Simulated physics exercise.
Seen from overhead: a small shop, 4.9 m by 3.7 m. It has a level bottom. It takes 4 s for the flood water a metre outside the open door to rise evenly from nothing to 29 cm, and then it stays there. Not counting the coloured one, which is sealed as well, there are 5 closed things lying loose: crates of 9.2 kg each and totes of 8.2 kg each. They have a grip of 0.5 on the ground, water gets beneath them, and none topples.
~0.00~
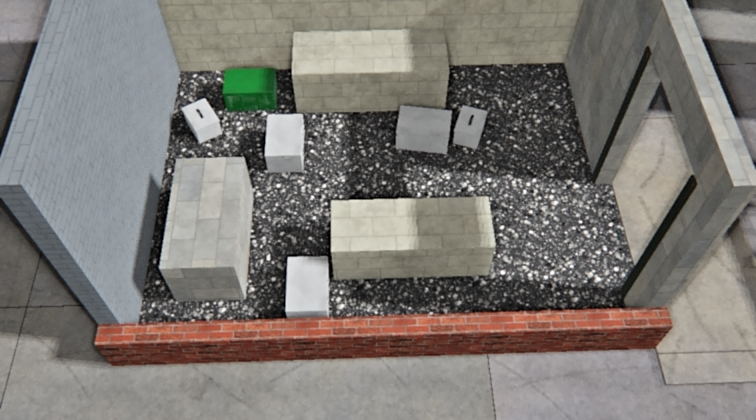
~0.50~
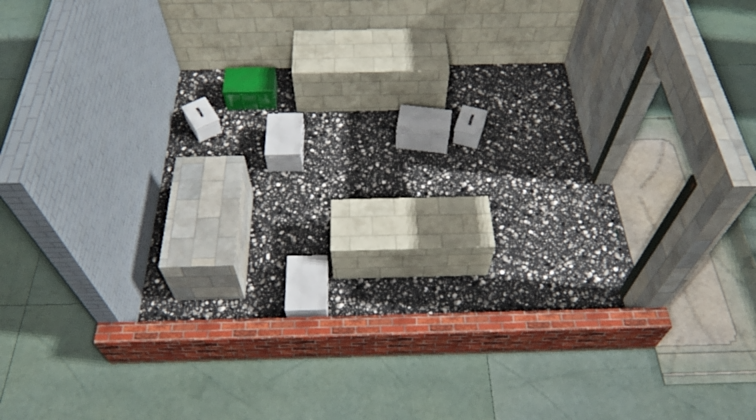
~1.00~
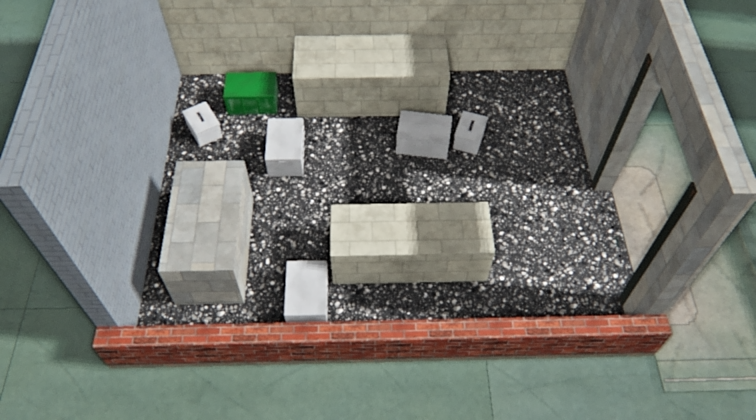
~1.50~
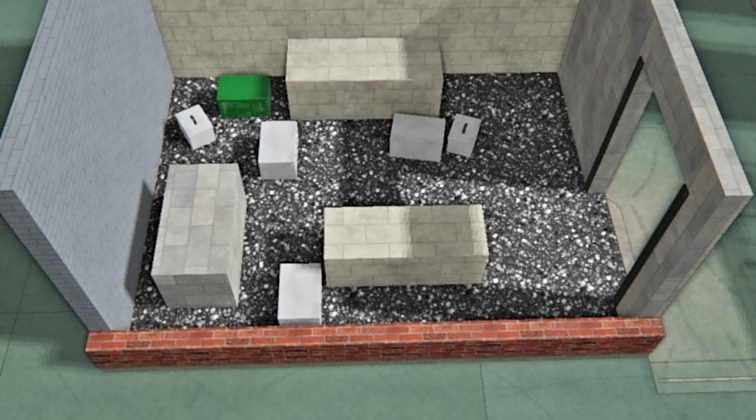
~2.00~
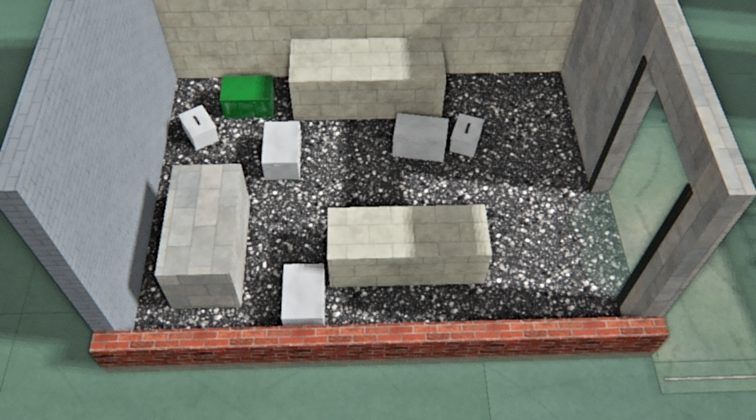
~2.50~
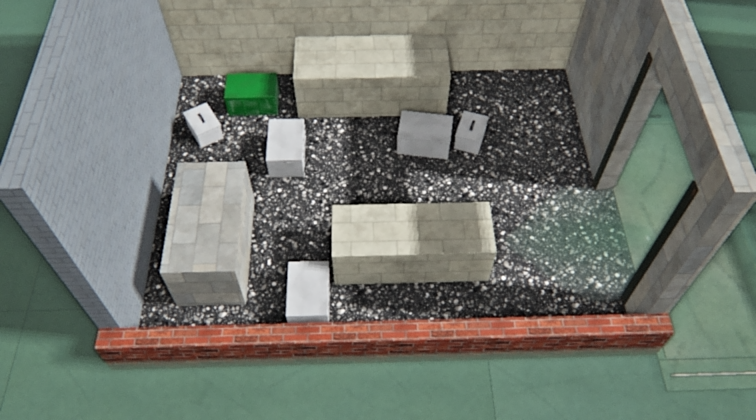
In a small walled shop seen from overhead, a green crate, several pale boxes and larger stone-like blocks sit on a dark speckled floor. Greenish water spreads over the paving outside, then enters through the opening on the right and creeps a little way across the floor, while the objects stay put.
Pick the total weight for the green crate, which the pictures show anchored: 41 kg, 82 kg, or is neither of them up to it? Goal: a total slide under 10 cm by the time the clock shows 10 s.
82 kg is needed.
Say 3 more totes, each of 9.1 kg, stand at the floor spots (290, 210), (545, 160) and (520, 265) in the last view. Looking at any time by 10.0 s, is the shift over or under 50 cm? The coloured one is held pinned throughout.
In the order given, beyond the mark, then within the mark, and last beyond the mark.
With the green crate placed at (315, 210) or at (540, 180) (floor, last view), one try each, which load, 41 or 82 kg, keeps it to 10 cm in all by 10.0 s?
At the first spot the lesser mass is plenty, at the second the heavier mass is required.
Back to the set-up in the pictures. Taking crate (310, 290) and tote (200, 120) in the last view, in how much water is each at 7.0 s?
About 8 and 14 cm.
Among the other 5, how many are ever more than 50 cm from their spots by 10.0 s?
Tally: 5.
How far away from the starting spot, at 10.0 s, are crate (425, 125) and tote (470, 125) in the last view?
Shifts: 250 cm / 80 cm.
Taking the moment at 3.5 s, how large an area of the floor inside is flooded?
Around 4.0 m2 of it.
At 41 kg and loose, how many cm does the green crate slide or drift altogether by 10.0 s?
Total path: Roughly 20 cm.
After 3.5 s the green crate would be 0 cm from its start with 41 kg and 0 cm from its start with 82 kg; 0 cm of water round it then.
After 4.5 s the green crate would be 0 cm from its start with 41 kg and 0 cm from its start with 82 kg; 0 cm of water round it then.
After 7.0 s the green crate would be 0 cm from its start with 41 kg and 0 cm from its start with 82 kg; 3 cm of water round it then.
After 10.0 s the green crate would be 16 cm from its start with 41 kg and 0 cm from its start with 82 kg; 16 cm of water round it then.
